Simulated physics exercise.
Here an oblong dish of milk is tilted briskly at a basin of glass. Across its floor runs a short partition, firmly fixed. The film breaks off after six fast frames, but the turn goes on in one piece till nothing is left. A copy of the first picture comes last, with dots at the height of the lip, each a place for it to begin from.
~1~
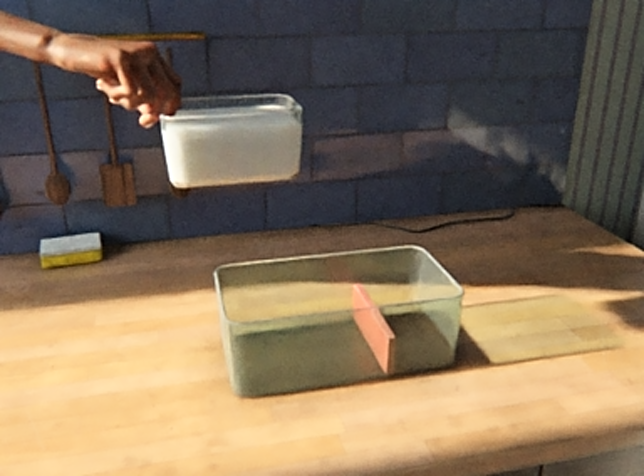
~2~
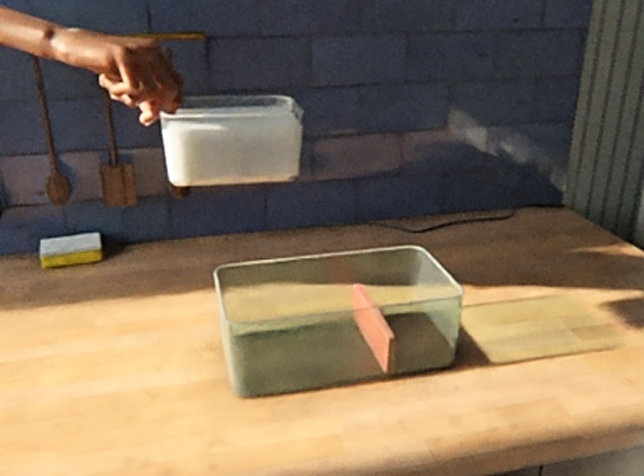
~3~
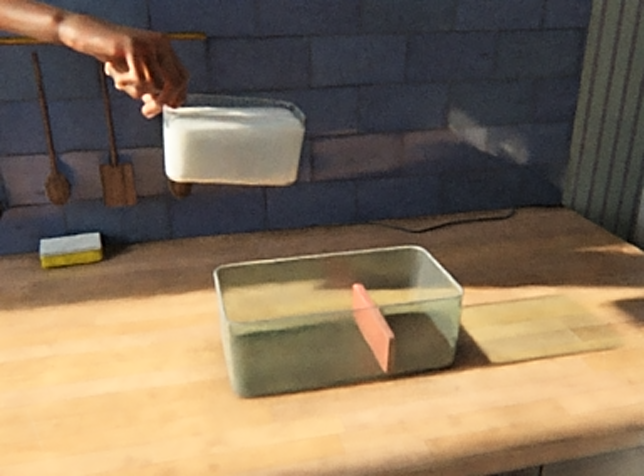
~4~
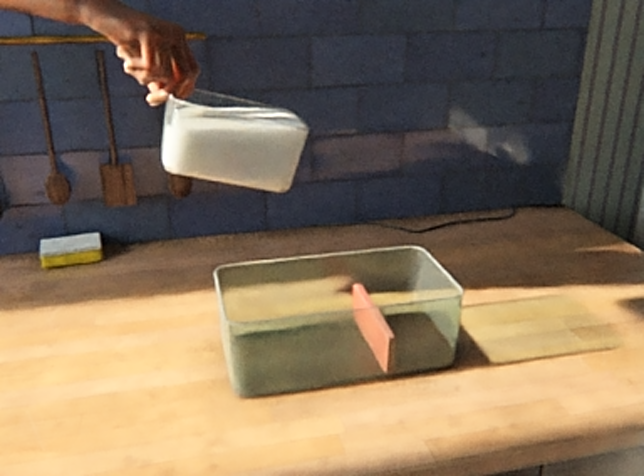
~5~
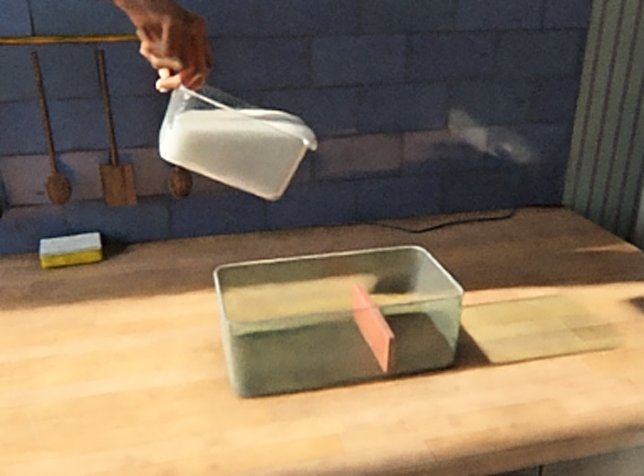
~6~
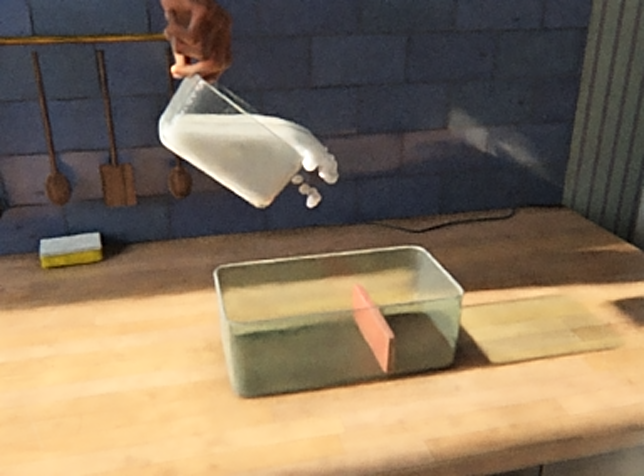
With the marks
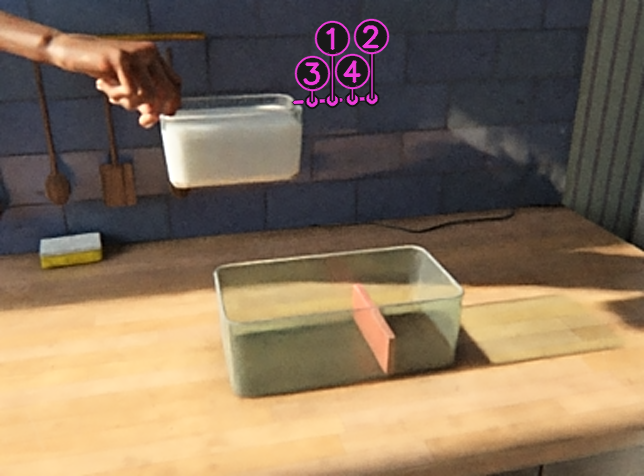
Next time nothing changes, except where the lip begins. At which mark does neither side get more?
3 works best here.
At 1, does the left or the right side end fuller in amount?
The right side.
In magenta, 1 at (332, 100); 2 at (371, 98); 3 at (312, 101); 4 at (352, 99).
If 1 is chosen, about 32 % ends left of the wall and 63 % right of it; 5 % is lost outside.
If 2 is chosen, about 27 % ends left of the wall and 65 % right of it; 8 % is lost outside.
If 3 is chosen, about 51 % ends left of the wall and 44 % right of it; 5 % is lost outside.
If 4 is chosen, about 26 % ends left of the wall and 70 % right of it; 4 % is lost outside.
